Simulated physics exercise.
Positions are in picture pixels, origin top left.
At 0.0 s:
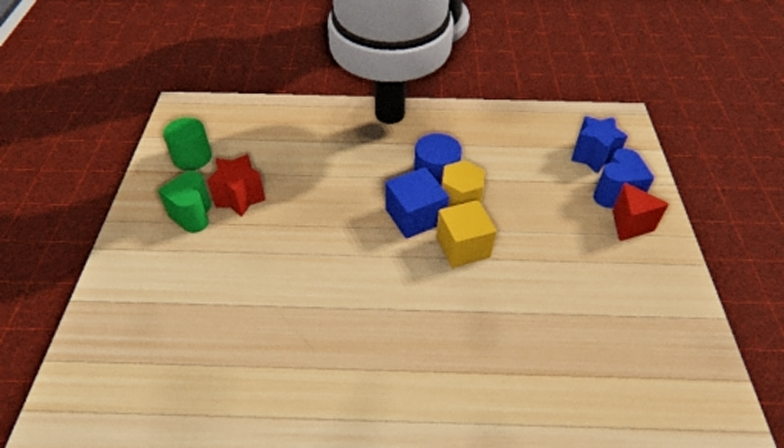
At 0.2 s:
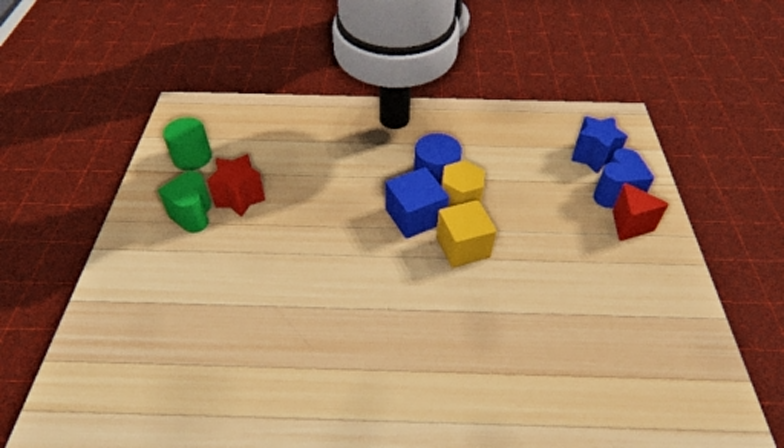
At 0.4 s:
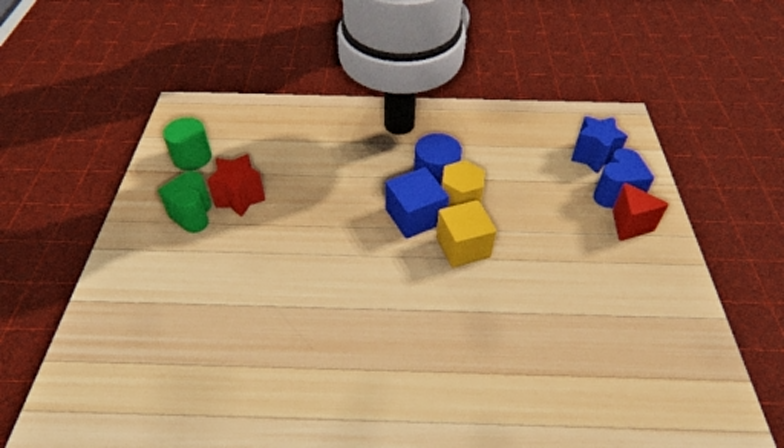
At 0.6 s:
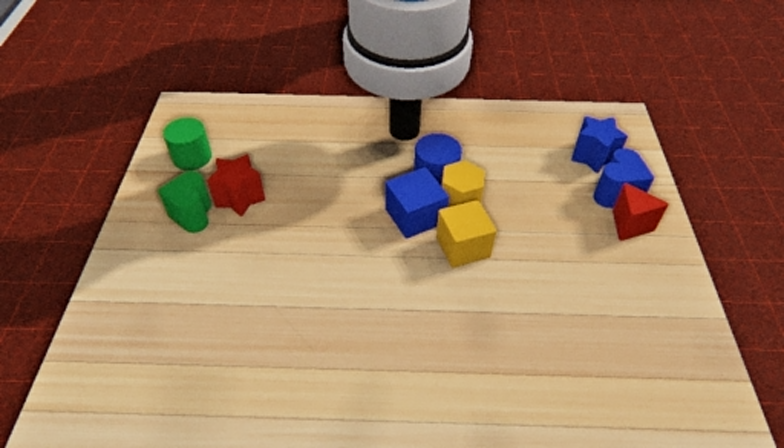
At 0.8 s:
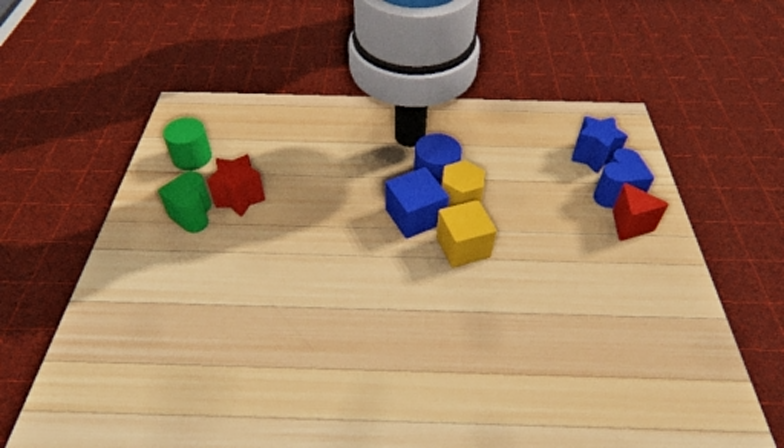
On a pale wooden board over a red tiled floor, a white robotic arm with a black rod stands at the far edge, behind blue and yellow blocks, with other groups at left and right. The rod slides slightly right and nearer, closing in on the blue round block, while every block stays still.
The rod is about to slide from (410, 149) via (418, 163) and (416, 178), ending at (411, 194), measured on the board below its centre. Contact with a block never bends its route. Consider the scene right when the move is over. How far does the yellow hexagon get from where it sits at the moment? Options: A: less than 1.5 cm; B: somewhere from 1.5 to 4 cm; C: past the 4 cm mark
I choose B.
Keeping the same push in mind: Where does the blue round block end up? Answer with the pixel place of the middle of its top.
I think it will end close to (455, 168).
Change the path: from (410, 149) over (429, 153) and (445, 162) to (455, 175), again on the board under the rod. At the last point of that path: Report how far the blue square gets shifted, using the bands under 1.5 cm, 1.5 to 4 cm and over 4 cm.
Moves under 1.5 cm.
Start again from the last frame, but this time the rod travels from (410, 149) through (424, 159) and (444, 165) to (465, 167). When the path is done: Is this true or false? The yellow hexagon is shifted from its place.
This is true.
What follows on the original path. Halfway along, rod at (418, 159); blue round block at (450, 163); yellow hexagon at (482, 189); yellow square at (471, 224), turned 15° clockwise.
At the end, rod at (412, 182); blue square at (418, 197); blue round block at (455, 168); yellow hexagon at (491, 193); yellow square at (474, 225), turned 30° clockwise.
